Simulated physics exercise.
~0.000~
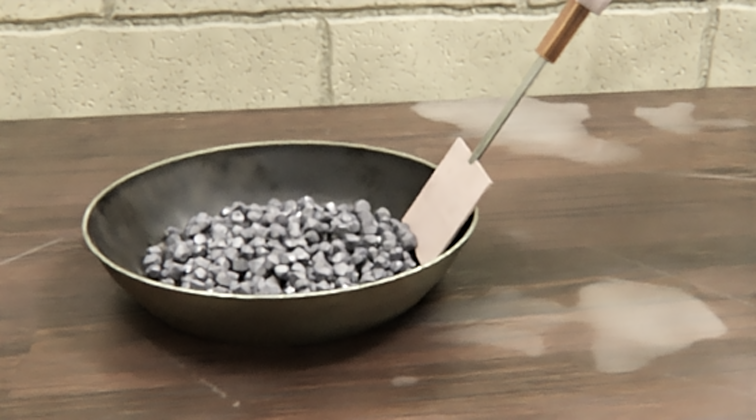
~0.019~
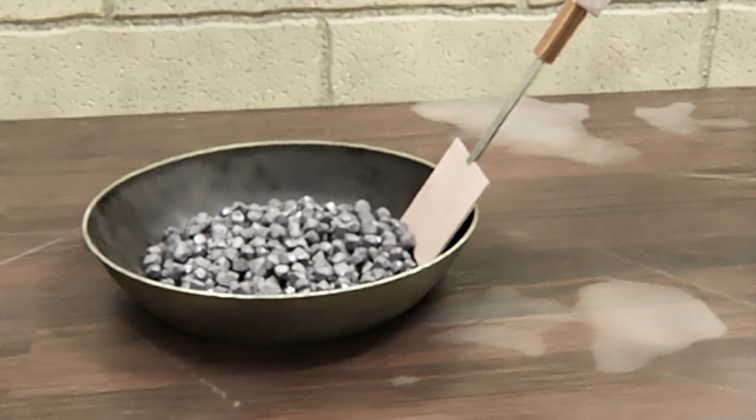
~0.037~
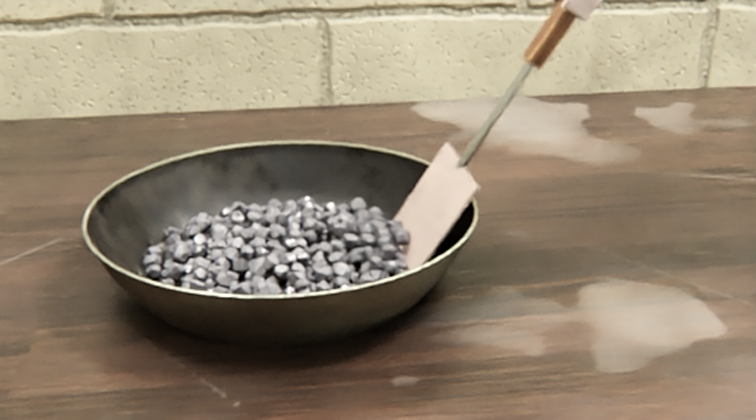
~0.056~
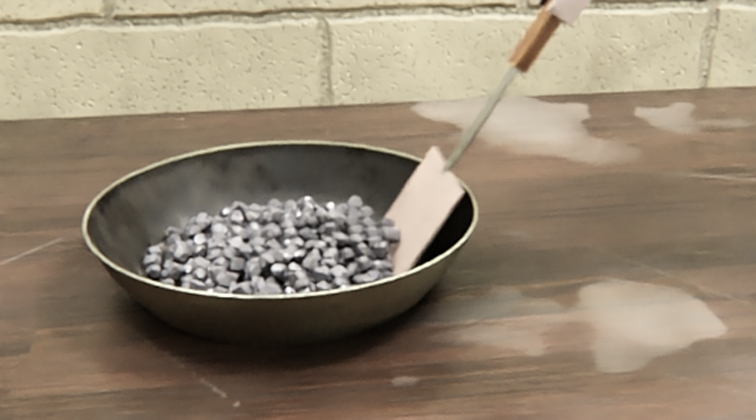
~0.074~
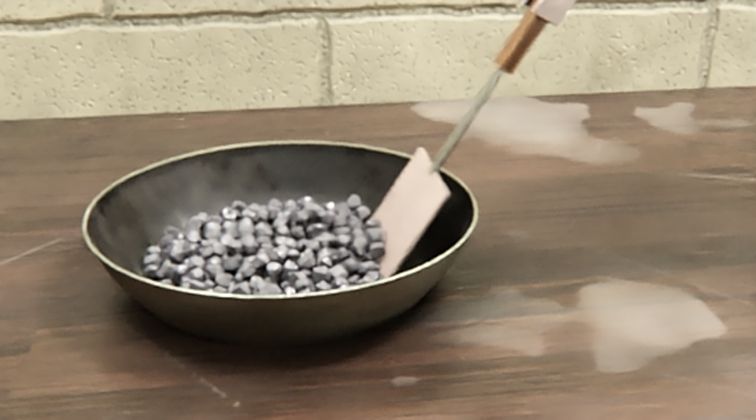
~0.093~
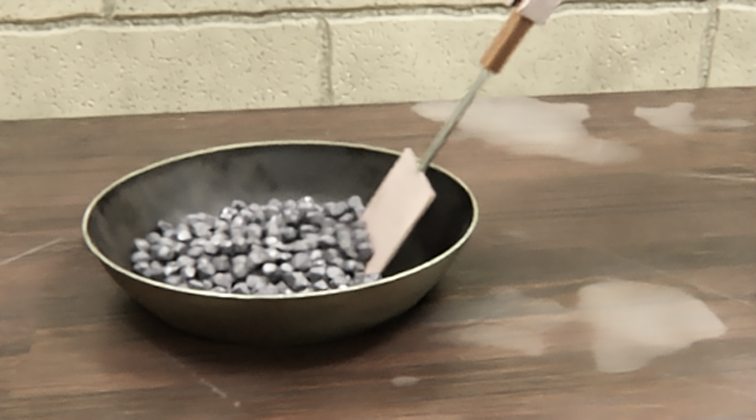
A flat, pale paddle with a copper-coloured handle rests against the right side of a pile of small grey pebbles in a dark frying pan on a wooden table. It then slides slowly left, pushing the pebbles a short way across the pan and leaving bare pan on the right.
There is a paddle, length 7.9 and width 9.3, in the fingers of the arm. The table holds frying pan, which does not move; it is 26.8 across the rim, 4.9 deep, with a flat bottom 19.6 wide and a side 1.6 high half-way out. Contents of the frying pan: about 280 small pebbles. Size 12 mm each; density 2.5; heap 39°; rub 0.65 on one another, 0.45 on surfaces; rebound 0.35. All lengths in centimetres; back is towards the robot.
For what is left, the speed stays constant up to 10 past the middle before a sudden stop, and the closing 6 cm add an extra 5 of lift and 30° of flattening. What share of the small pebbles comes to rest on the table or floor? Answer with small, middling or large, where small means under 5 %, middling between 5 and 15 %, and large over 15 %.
It is middling.
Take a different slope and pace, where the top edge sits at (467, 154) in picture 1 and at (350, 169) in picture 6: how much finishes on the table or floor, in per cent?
Around 20 per cent finishes there.
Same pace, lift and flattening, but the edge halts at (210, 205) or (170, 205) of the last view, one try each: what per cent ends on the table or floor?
Roughly 0 and 0 per cent.
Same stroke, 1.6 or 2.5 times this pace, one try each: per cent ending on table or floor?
Try one about 20 %, try two about 30 %.
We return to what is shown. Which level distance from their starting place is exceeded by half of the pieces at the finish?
It comes out at about 6 cm.
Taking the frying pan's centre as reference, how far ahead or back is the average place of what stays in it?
Ahead, by about 5.5 cm.
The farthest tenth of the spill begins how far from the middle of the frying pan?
Seen from above, roughly 25 cm.
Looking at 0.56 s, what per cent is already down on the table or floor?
Share at that moment: About 6 %.
After 0.20 s, sloping 57°, highest piece 5 above the table; 276 in the frying pan.
After 0.31 s, sloping 47°, highest piece 7 above the table; 273 in the frying pan, 3 on the blade or in flight.
After 0.56 s, sloping 27°, highest piece 6 above the table; 254 in the frying pan, 18 on the table or floor, 4 on the blade or in flight.
After 1.61 s, sloping 27°, highest piece 6 above the table; 254 in the frying pan, 22 on the table or floor.
At rest, 254 in the frying pan, 22 on the table or floor. That is 8 % on the table or floor.
